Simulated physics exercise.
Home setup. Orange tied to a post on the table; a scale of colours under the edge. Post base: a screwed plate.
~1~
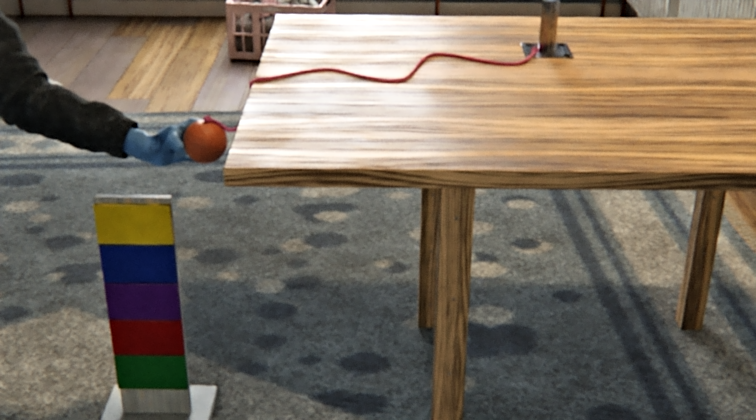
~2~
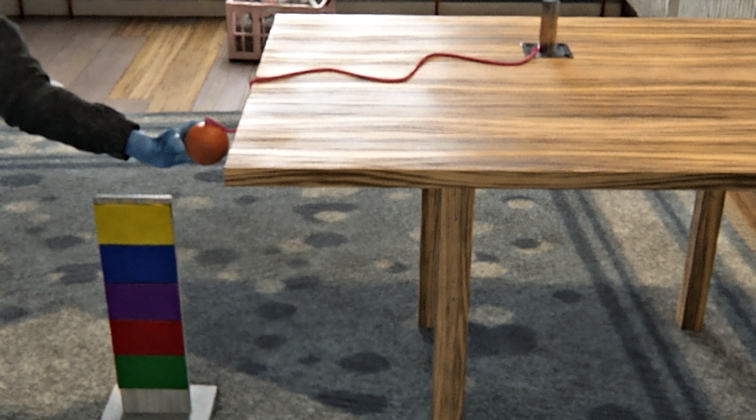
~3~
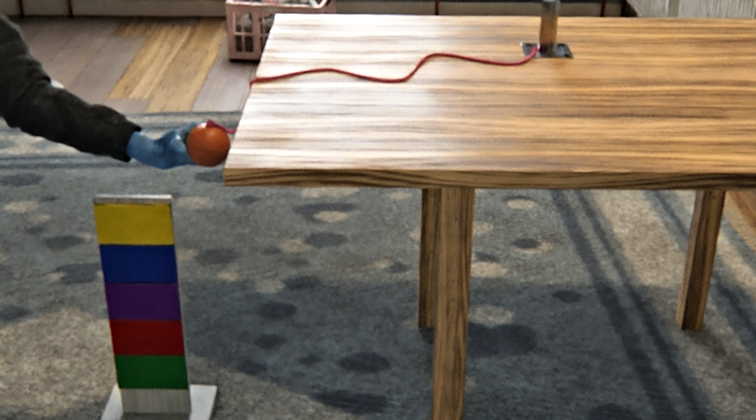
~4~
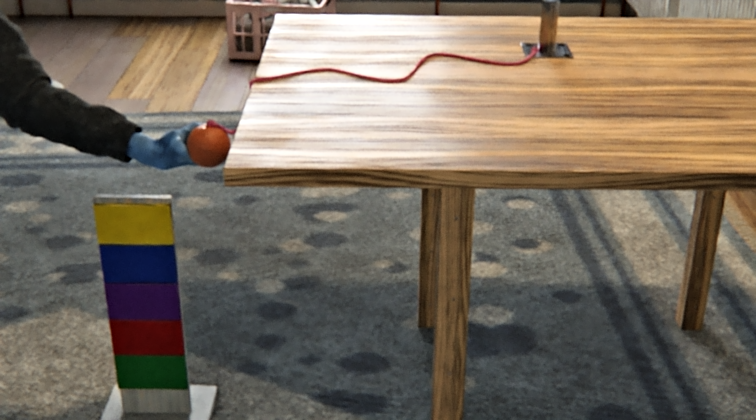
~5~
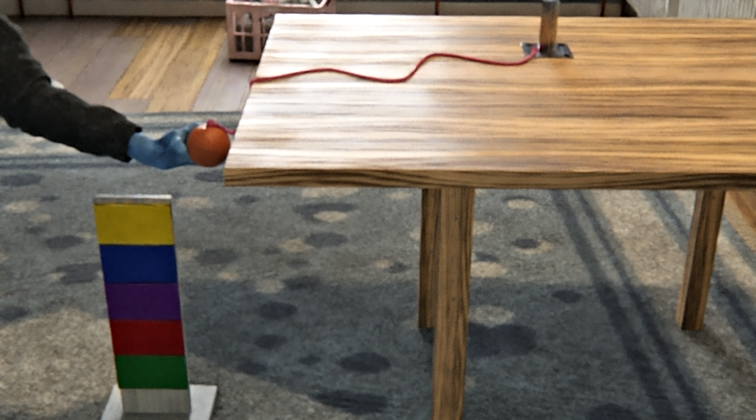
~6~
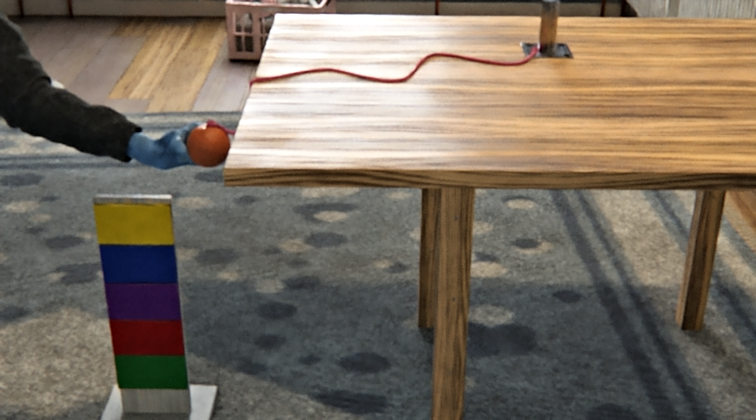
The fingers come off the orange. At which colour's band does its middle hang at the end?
The blue band.
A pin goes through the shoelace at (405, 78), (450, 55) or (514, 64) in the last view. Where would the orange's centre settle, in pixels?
Per try (px, approx.): (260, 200); (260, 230); (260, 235).
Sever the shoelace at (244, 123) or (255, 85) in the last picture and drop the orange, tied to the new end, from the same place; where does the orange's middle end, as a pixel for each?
First (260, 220), then (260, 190).
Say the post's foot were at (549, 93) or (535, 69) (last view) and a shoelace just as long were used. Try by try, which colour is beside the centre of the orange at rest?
First try: Purple; second try: Purple.
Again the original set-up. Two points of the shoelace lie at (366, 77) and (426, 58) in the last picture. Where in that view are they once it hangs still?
Roughly (285, 72) for the first and (392, 63) for the second.
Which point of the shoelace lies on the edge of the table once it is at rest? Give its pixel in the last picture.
Answer: The point at (337, 71).
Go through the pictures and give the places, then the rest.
Orange (205, 141); yellow (133, 225); blue (138, 265); purple (142, 302); red (147, 339); green (151, 373), in the first frame.
Orange (207, 143); shoelace through (521, 63) (447, 55) (411, 75) (343, 72) (260, 81), in the second frame.
Orange (208, 145), in the third frame.
Orange (209, 145); shoelace through (521, 63) (447, 55) (411, 75) (343, 72) (260, 81), in the fourth frame.
Orange (209, 145), in the fifth frame.
Orange (209, 145); shoelace through (521, 63) (447, 55) (411, 75) (343, 72) (260, 81), in the sixth frame.
Soon after, orange near (252, 247); level with blue.
After that, orange near (271, 253); level with blue.
In the end, orange near (260, 258); level with blue. At blue.
